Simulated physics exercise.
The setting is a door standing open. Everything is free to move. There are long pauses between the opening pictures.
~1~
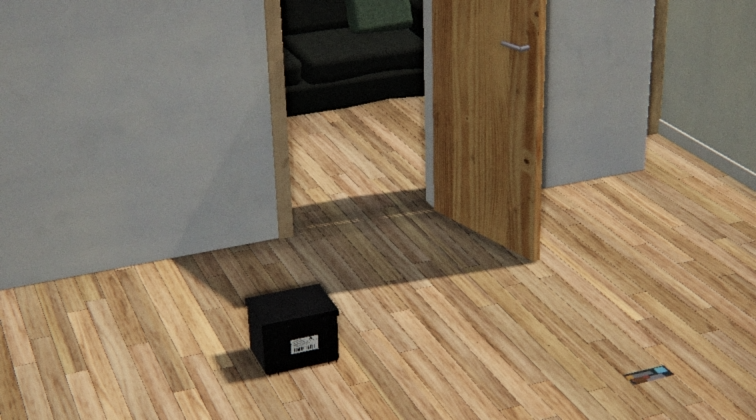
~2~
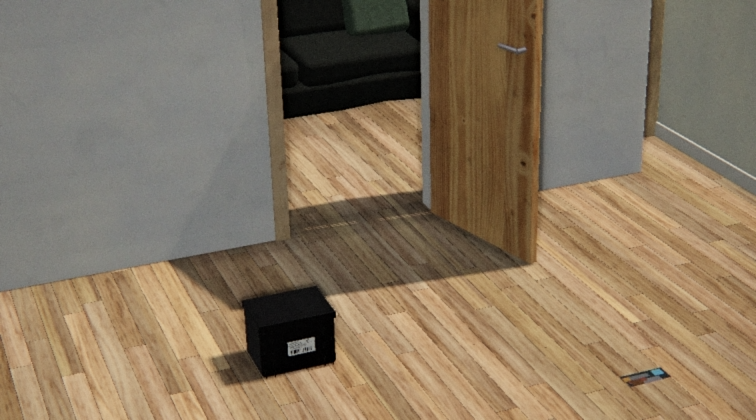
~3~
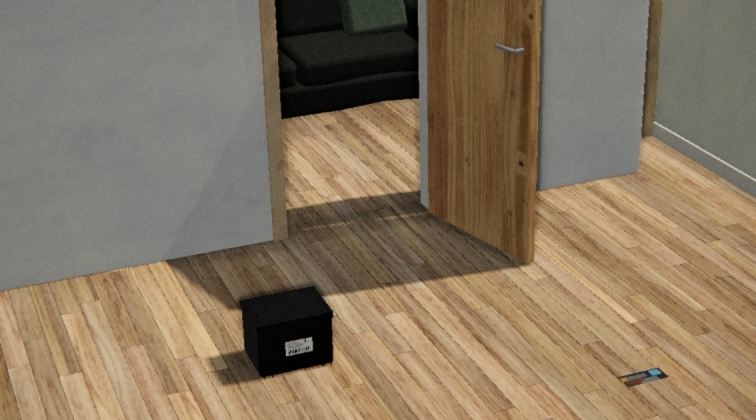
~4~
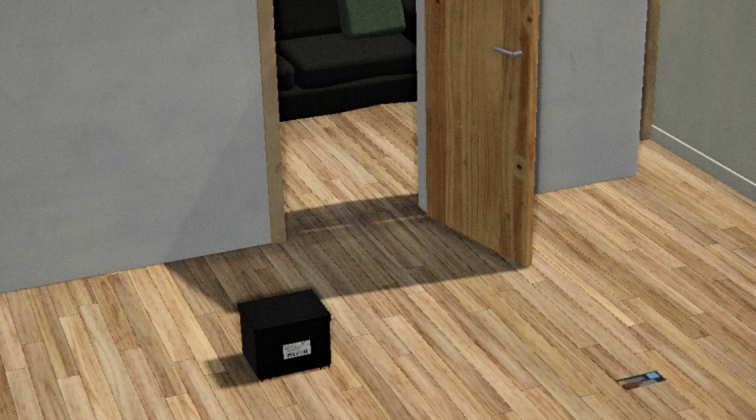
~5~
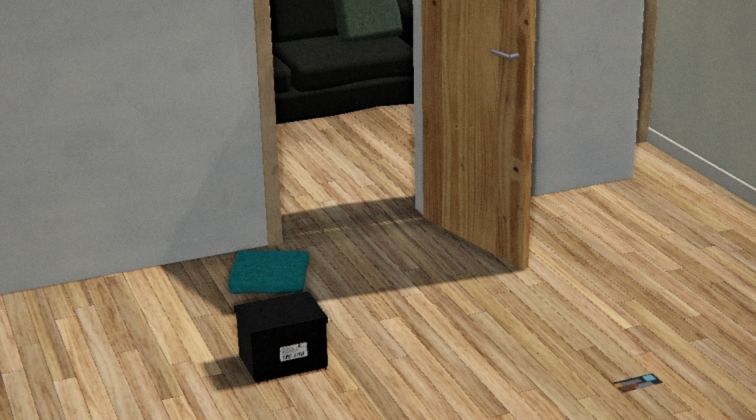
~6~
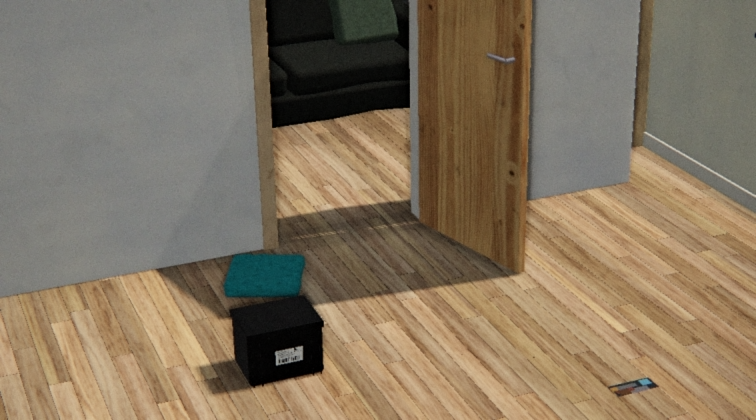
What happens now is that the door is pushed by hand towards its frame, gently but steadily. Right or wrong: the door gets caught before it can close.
Wrong, it closes fully.
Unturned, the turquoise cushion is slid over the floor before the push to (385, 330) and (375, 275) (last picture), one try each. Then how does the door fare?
So the first time it completes its arc, and the second time it is halted early.
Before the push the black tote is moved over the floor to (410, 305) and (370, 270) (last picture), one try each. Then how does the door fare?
Try one: Swings all the way; try two: Gets held up.
Then, 0.90 s on from there, door 87° open.
Then, 1.70 s on from there, door 59° open.
Then, 2.30 s on from there, door 37° open.
Then, 2.90 s on from there, door 14° open; turquoise cushion shifted a little near (262, 275).
In the end, door 0° open; both unmoved. At the end, from the last picture's camera, turquoise cushion near (262, 275).
